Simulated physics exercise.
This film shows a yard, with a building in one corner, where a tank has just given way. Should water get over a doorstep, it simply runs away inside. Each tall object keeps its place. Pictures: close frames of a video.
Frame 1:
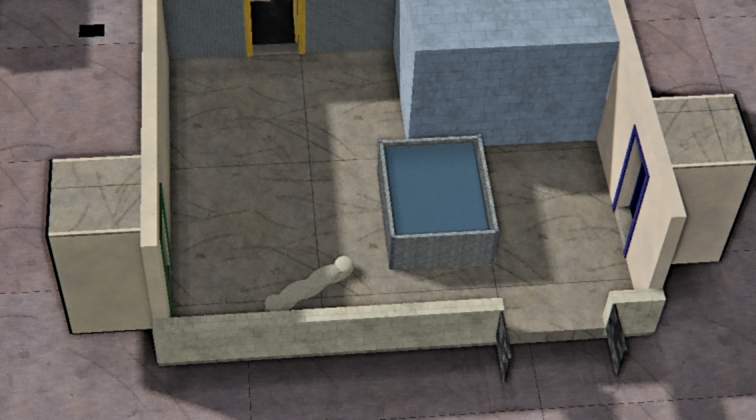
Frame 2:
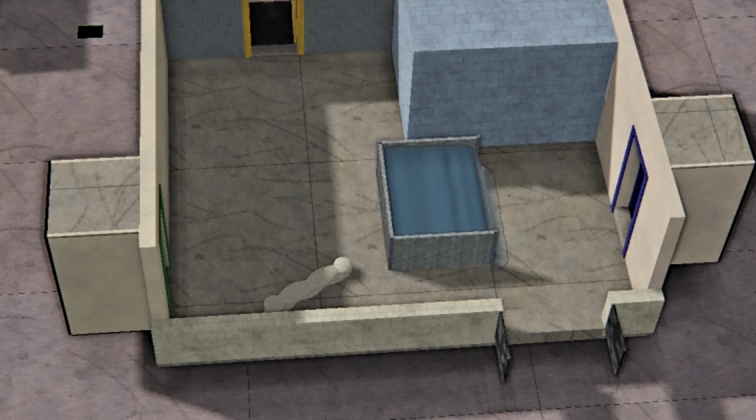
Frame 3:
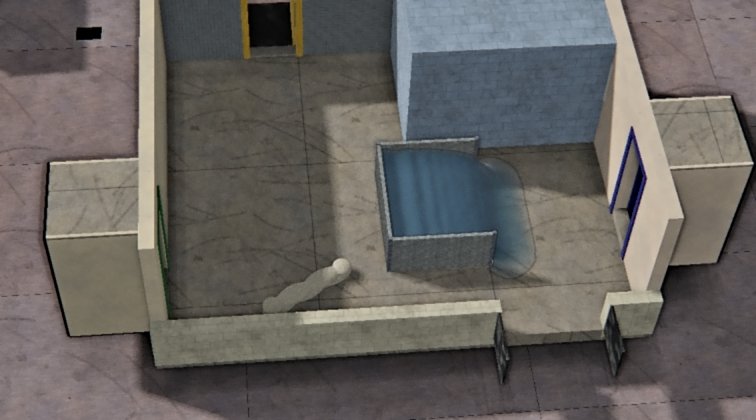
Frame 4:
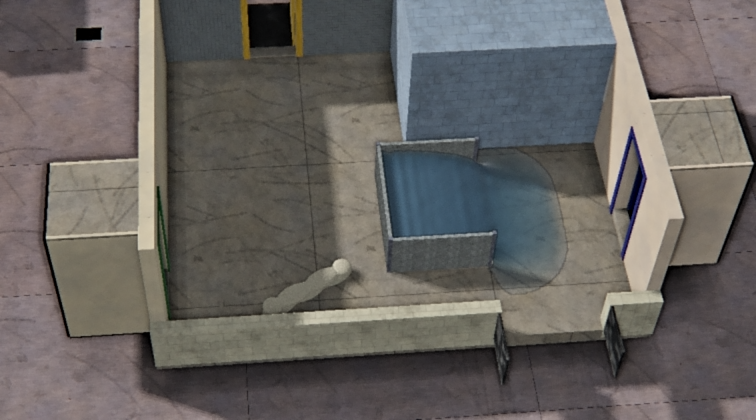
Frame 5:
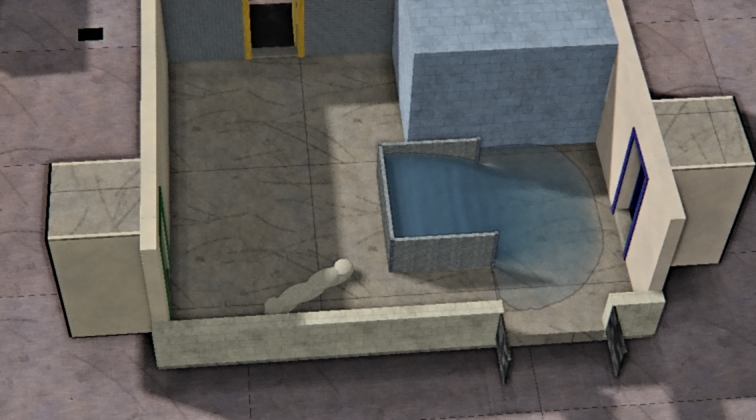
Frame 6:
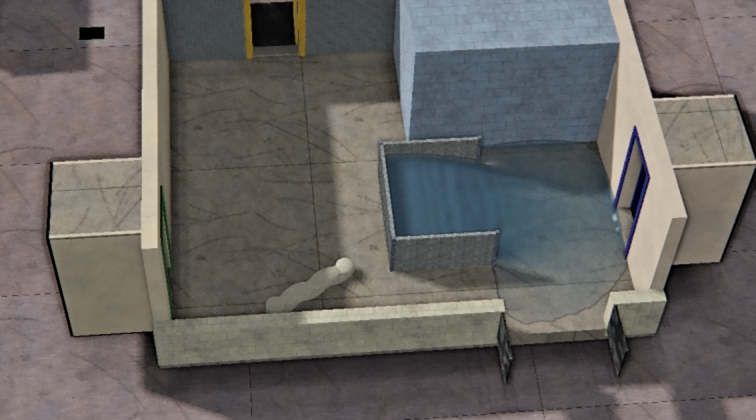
Walled yard with a blue block building in one corner, water pouring from an open tank's right side and spreading across the floor.
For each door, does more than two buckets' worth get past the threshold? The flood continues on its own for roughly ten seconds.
Door by door: The yellow door - no; the green door - no; the blue door - yes.
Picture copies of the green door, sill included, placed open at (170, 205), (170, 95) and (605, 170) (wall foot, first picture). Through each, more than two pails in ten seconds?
Below, below, above.
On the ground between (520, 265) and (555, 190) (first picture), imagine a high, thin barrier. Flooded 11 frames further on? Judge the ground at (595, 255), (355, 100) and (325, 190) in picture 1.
Reading them off in sequence: Swamped, spared, spared.
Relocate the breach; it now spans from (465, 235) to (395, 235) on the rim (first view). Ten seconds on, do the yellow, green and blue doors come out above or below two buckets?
So the yellow one ends up above, the green one ends up above and the blue one ends up below.
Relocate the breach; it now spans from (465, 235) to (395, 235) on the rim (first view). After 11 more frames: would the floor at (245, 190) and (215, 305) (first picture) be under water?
Respectively: Parched and drenched.
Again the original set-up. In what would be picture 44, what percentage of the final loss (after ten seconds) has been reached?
I'd put it at 80 per cent.
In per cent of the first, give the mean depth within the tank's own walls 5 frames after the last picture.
Roughly 40 percent.
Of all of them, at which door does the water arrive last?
I pick the one in yellow.
A moment on, water covers 20 % of the floor; the yellow door not reached, the green door not reached, the blue door far over two buckets in.
Next, water covers 20 % of the floor; the yellow door not reached, the green door not reached, the blue door far over two buckets in.
Then, water covers 35 % of the floor; the yellow door not reached, the green door not reached, the blue door far over two buckets in.
Later, water covers 50 % of the floor; the yellow door not reached, the green door not reached, the blue door far over two buckets in.
In the end, water covers 80 % of the floor; the yellow door wet at the sill, nothing in, the green door wet at the sill, nothing in, the blue door far over two buckets in.
